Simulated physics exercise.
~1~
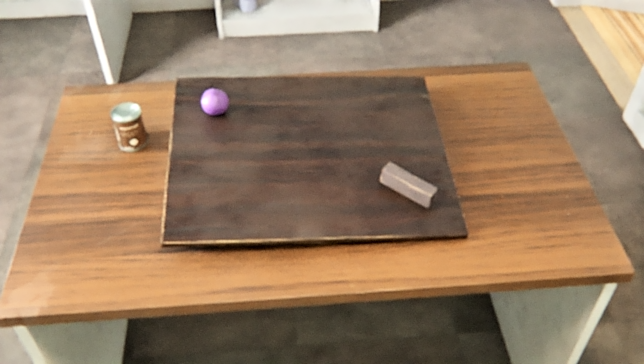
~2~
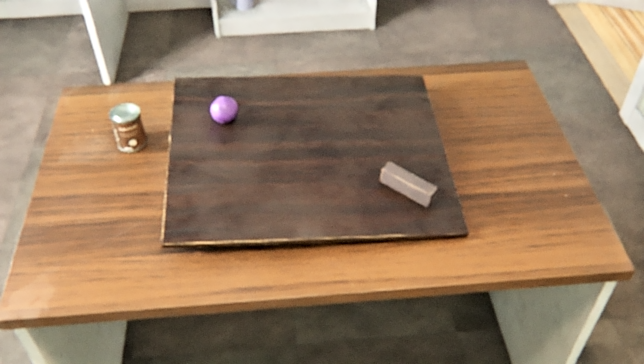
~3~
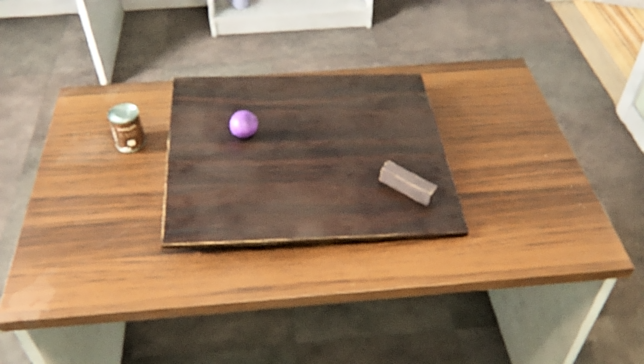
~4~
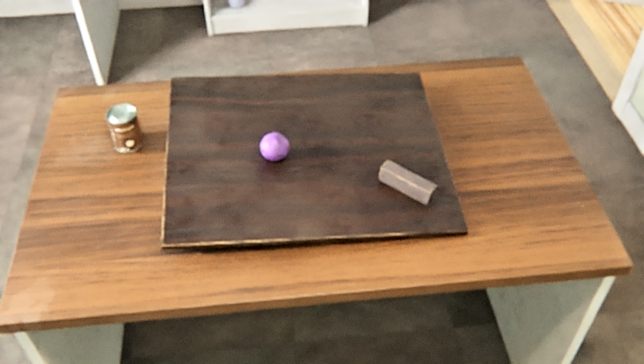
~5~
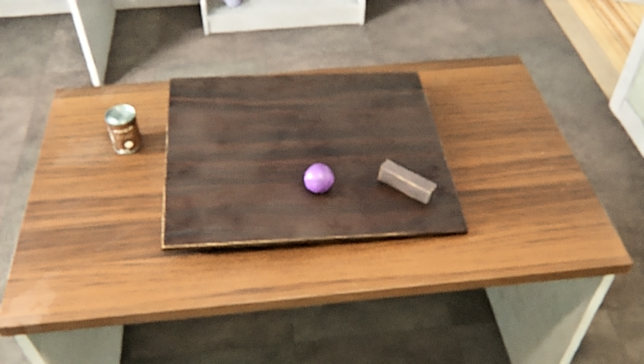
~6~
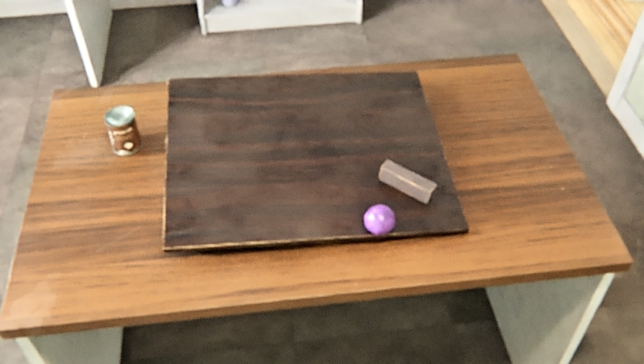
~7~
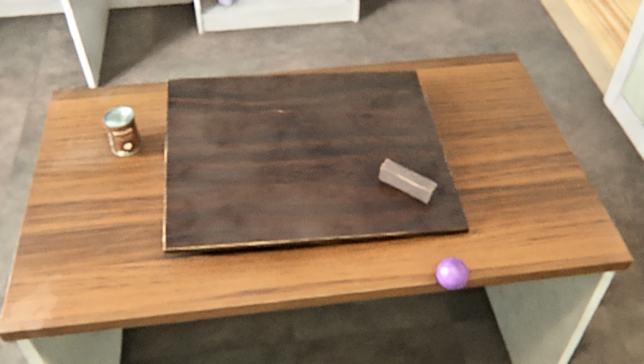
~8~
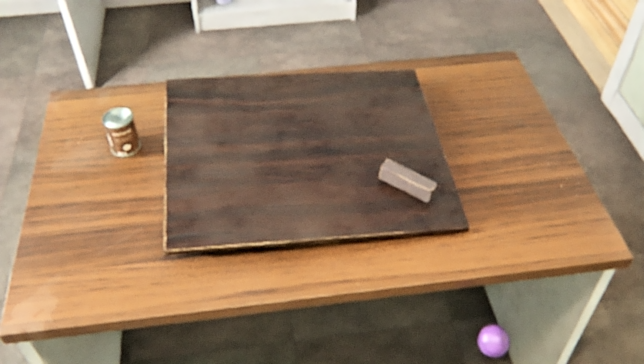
A purple ball rolled down and to the right across a dark tilted board on a wooden table, passed just left of a small grey block, went over the near edge and dropped off the table, while the brown tin stayed put.
